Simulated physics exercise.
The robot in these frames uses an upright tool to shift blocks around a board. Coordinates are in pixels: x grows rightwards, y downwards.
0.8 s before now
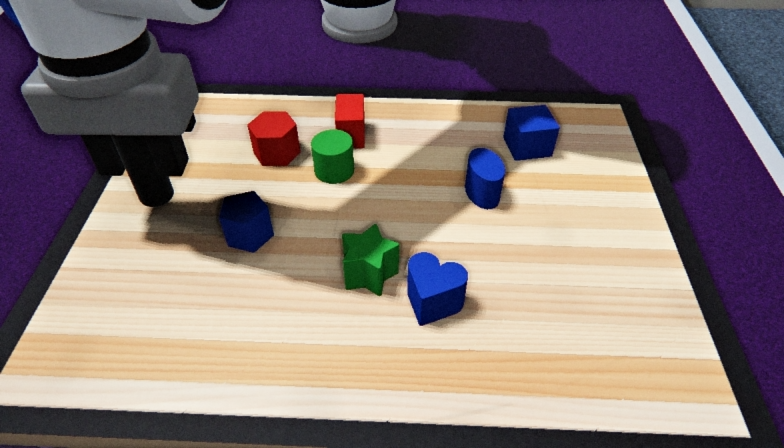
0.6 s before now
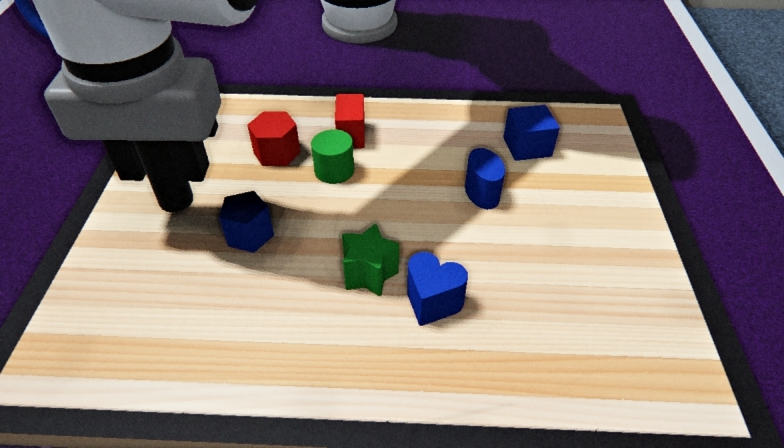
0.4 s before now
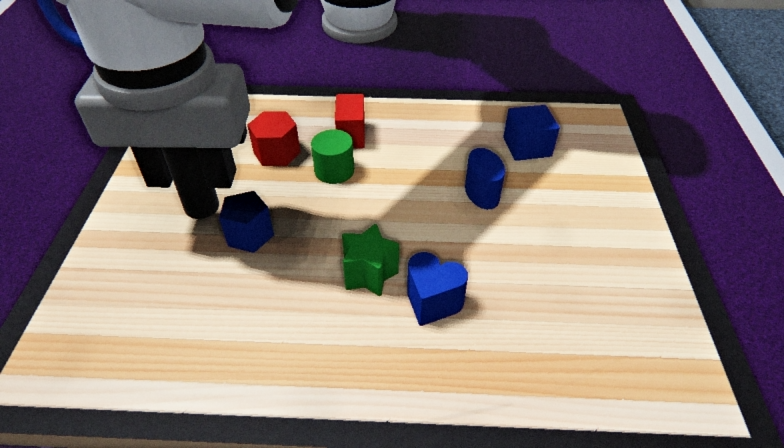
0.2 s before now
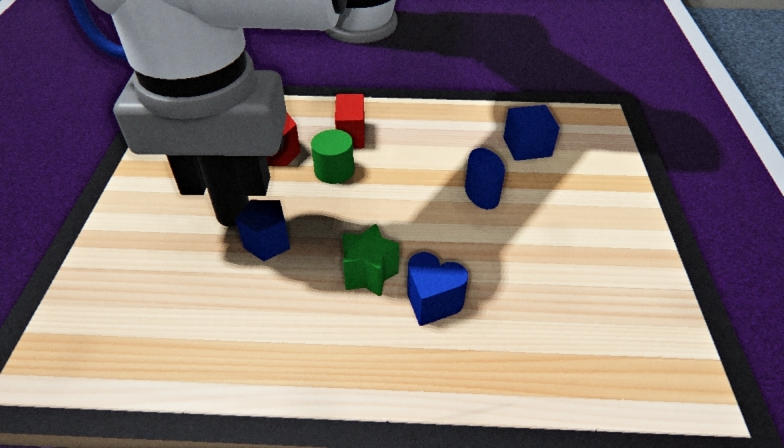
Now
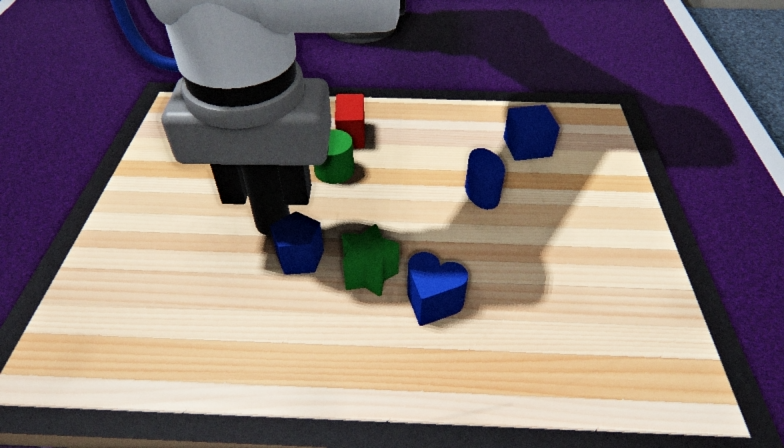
On a wooden board, a robot tool moves right and pushes a blue pentagonal block rightward.
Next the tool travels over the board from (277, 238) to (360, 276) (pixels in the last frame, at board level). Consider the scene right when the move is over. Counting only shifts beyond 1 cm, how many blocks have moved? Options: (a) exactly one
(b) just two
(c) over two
The answer is c.
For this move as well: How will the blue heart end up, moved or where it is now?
Here the blue heart moves off its spot.
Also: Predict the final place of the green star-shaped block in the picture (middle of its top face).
Answer: (403, 260).
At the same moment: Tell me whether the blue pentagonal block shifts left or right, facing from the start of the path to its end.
Toward the right.
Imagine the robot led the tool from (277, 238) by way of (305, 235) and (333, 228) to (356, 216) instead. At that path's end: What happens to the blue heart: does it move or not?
It ends up on the same spot.
The first path, step by step. Halfway along, tool at (316, 244); blue pentagonal block at (329, 256); green star-shaped block at (374, 247).
At the end, tool at (360, 263); blue pentagonal block at (347, 280), turned 60° clockwise; green star-shaped block at (403, 260), turned 30° anticlockwise; blue heart at (453, 275).
